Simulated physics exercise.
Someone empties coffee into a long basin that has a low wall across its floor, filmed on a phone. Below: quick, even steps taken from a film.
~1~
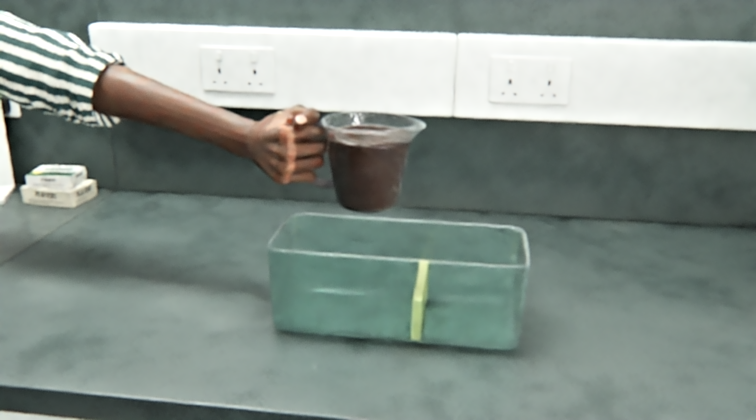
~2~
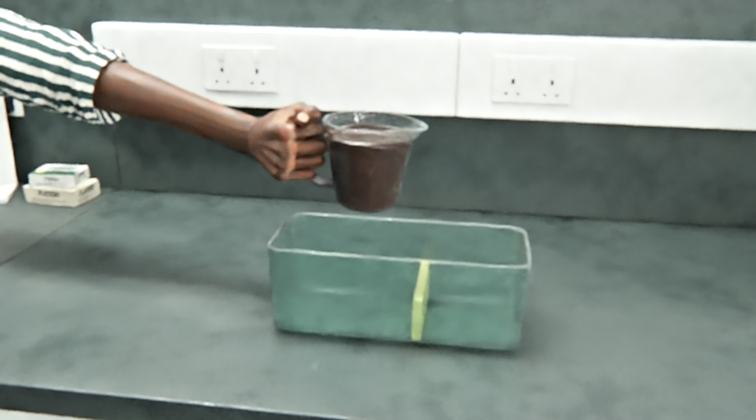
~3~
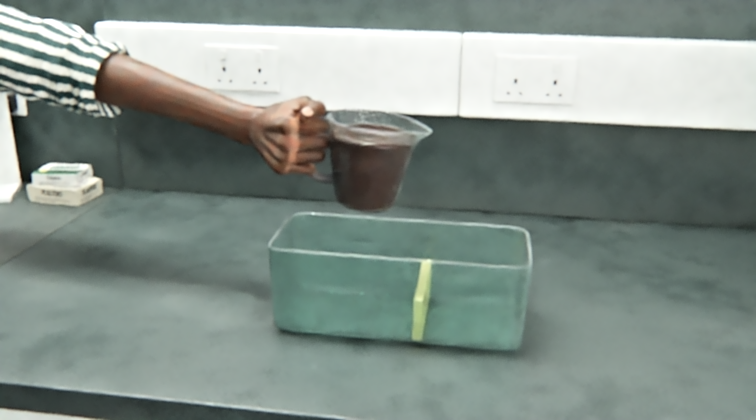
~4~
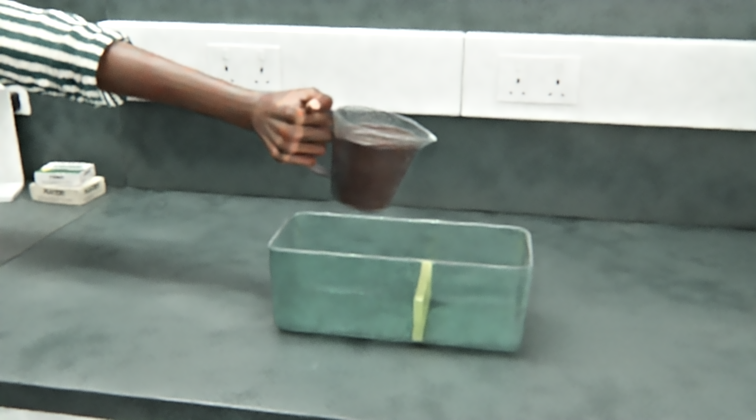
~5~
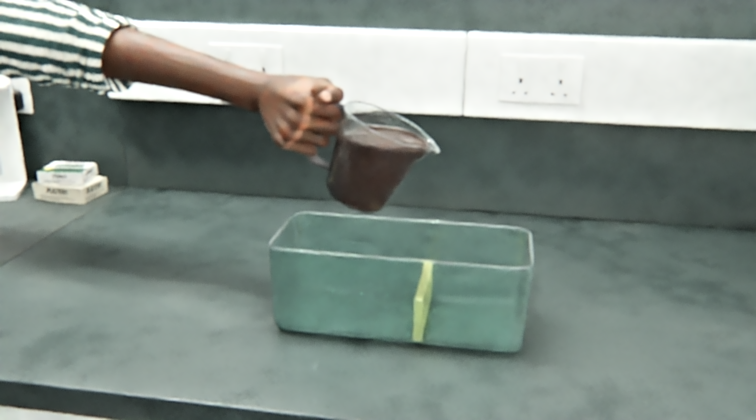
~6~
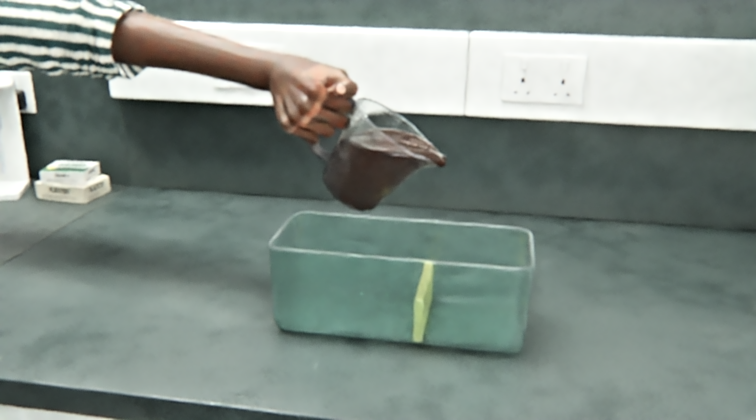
A hand holds a clear jug of dark brown coffee above a grey counter, seen from the front and slightly above. Below it sits a long, clear, greenish basin with a yellow-green divider, with small boxes at left and white socket panels behind. The hand tilts the jug steadily rightward until coffee reaches the spout's lip, while the camera drifts slightly, shifting the background a little right.
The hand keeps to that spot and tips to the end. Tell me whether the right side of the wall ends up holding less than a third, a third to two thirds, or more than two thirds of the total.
Looks to me like the right side of the wall gets upwards of two thirds.
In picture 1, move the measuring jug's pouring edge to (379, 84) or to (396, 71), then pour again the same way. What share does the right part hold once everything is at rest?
30 %, 55 %.
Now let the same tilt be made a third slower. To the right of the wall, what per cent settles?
Roughly 90 in a hundred.
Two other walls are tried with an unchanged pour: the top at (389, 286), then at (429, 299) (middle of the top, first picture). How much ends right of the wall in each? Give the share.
First some 95, then 65 per cent.
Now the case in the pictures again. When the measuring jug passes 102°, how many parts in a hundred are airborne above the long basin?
Estimated at 20 per cent or so.
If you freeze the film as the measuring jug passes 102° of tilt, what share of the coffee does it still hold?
It still holds close to 35 per cent at that lean.
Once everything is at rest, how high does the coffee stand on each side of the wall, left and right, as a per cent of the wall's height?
Roughly 10 left of the wall, roughly 50 right of it.
A moment on, the measuring jug is tipped right over and 36 per cent is still to pour, 0 is left of the wall and 46 right of it.
Next, the measuring jug is tipped right over and 1 per cent is still to pour, 15 is left of the wall and 81 right of it.
Then the measuring jug is tipped right over and 0 per cent is still to pour, 19 is left of the wall and 80 right of it.
Later the measuring jug is tipped right over and 0 per cent is still to pour, 19 is left of the wall and 80 right of it.
In the end 19 per cent lies left of the wall, 80 right of it and 1 outside.
